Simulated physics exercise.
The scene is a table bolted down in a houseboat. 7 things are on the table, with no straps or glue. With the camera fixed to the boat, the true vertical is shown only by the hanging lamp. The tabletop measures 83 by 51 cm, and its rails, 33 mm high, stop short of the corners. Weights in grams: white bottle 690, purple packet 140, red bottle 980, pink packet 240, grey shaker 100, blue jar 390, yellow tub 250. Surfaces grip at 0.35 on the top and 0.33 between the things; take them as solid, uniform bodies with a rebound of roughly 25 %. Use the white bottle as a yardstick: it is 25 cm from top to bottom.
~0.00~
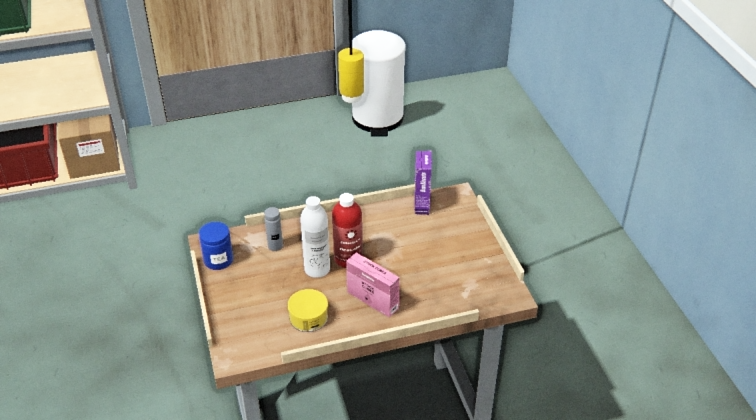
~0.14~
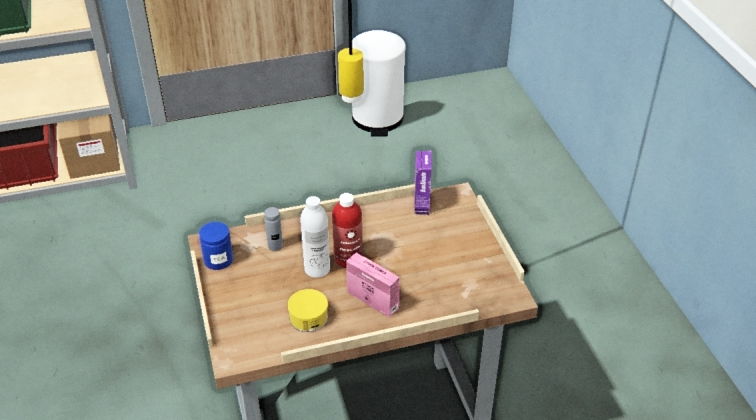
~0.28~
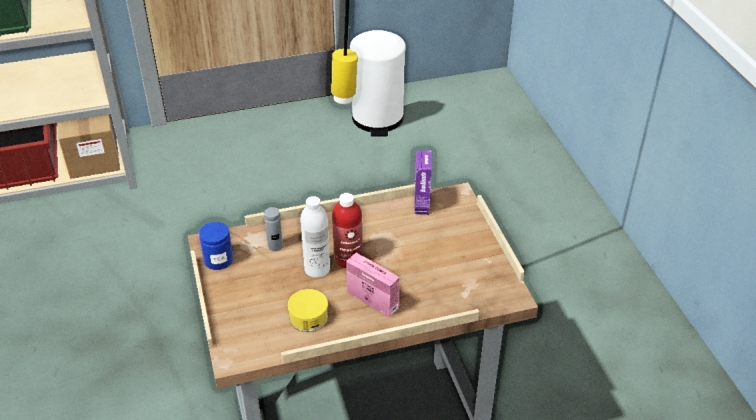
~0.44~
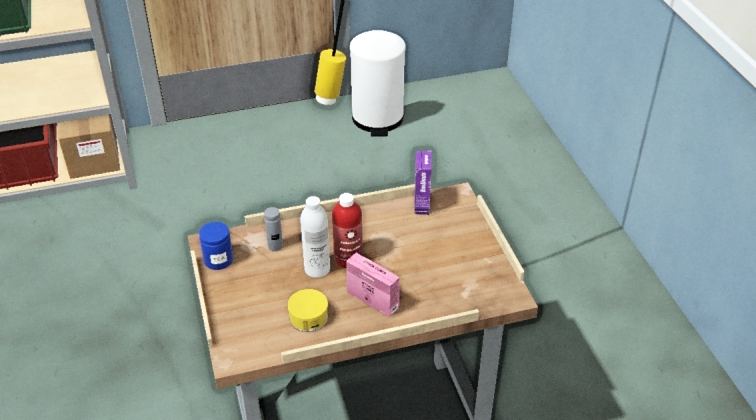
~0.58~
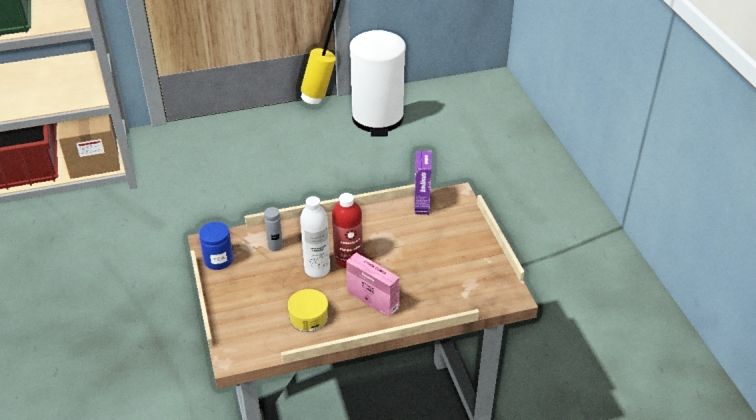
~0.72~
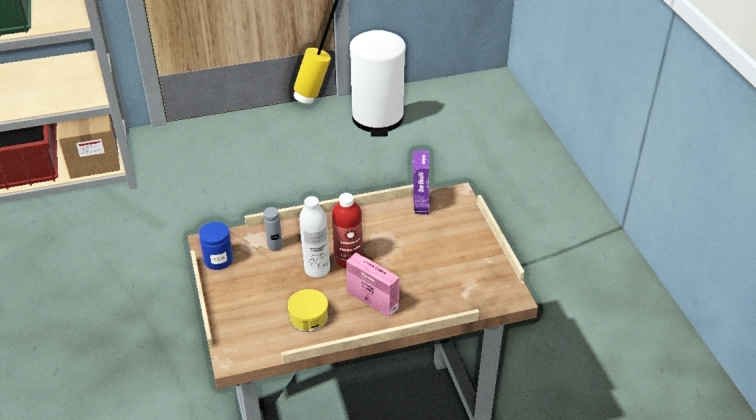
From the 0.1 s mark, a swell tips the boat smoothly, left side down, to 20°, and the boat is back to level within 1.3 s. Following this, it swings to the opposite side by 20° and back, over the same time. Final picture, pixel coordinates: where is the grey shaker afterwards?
(247, 226).
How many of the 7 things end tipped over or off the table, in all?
The number is 3.
After 1.02 s, heel 13°, left side down; grey shaker tipped 41° from how it sat near (257, 233); purple packet on its side; white bottle tipped 19° from how it sat.
After 1.12 s, heel 8°, left side down; grey shaker tipped 63° from how it sat near (251, 236); purple packet on its side; white bottle tipped 39° from how it sat.
After 1.22 s, heel 4°, left side down; grey shaker on its side near (250, 241); white bottle on its side; purple packet on its side.
After 1.42 s, boat level; grey shaker on its side near (248, 234); white bottle on its side; purple packet on its side.
At rest (3.2 s), tipped over on the table, white bottle, purple packet and grey shaker; the other 4 in place, give or take 5 cm. Seen from the same camera at the end, grey shaker near (247, 226).
